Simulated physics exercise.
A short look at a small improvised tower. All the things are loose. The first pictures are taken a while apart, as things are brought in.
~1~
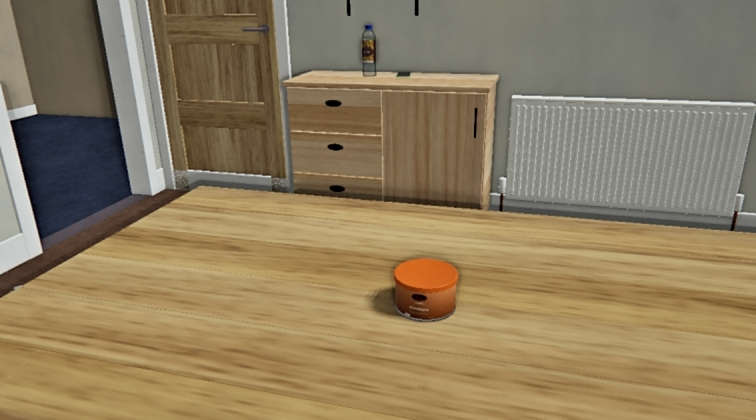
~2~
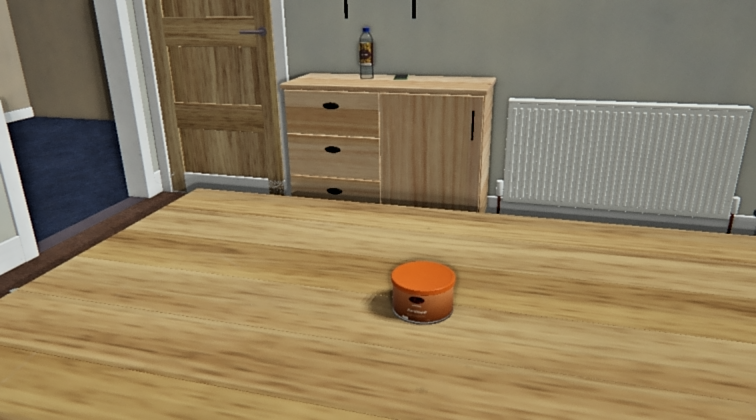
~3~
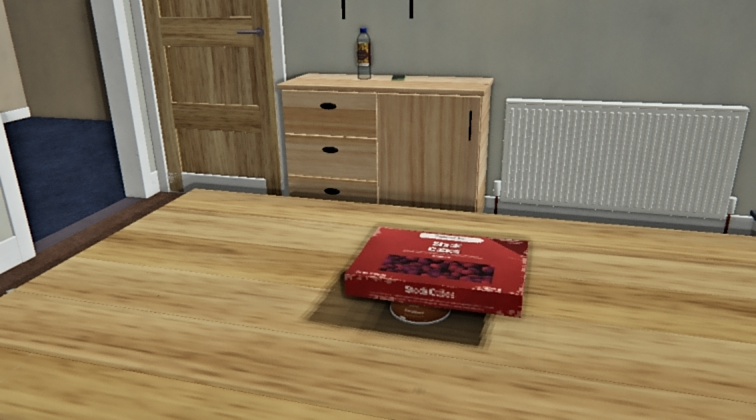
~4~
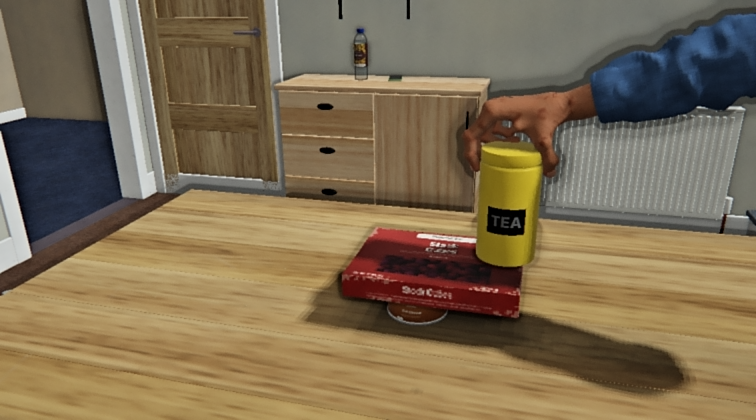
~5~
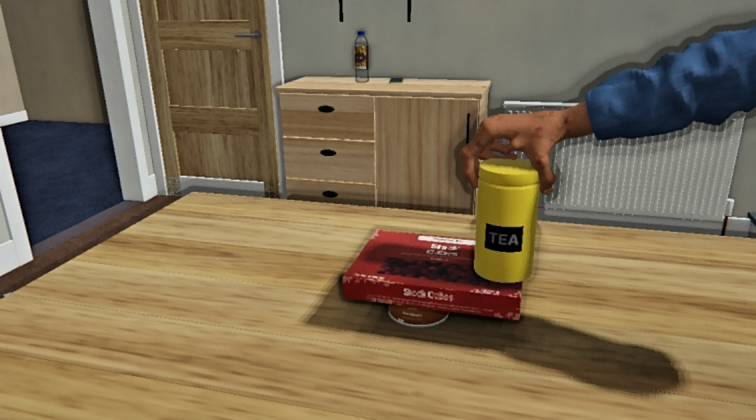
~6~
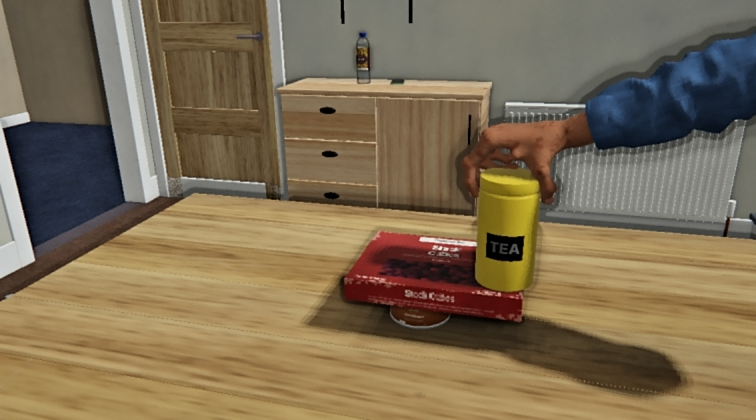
On a wooden table in a room, an orange tub sat alone, then a red box lay across its top, and a hand lowered a yellow tea jar onto the box's right side.
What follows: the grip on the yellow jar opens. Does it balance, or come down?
The stack gives way.
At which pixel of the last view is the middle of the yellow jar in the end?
At about (617, 317).
Then, 0.30 s past the last view, yellow jar now fallen; red packet rocked 33° from its first pose.
Then, 0.40 s past the last view, red packet rocked 24° from its first pose.
Then, 1.20 s past the last view, red packet rocked 22° from its first pose.
Finally, fallen, yellow jar; left askew, red packet; orange tub still in place. Final places as the last picture's camera would see them, yellow jar near (617, 317). The stack loses its balance.
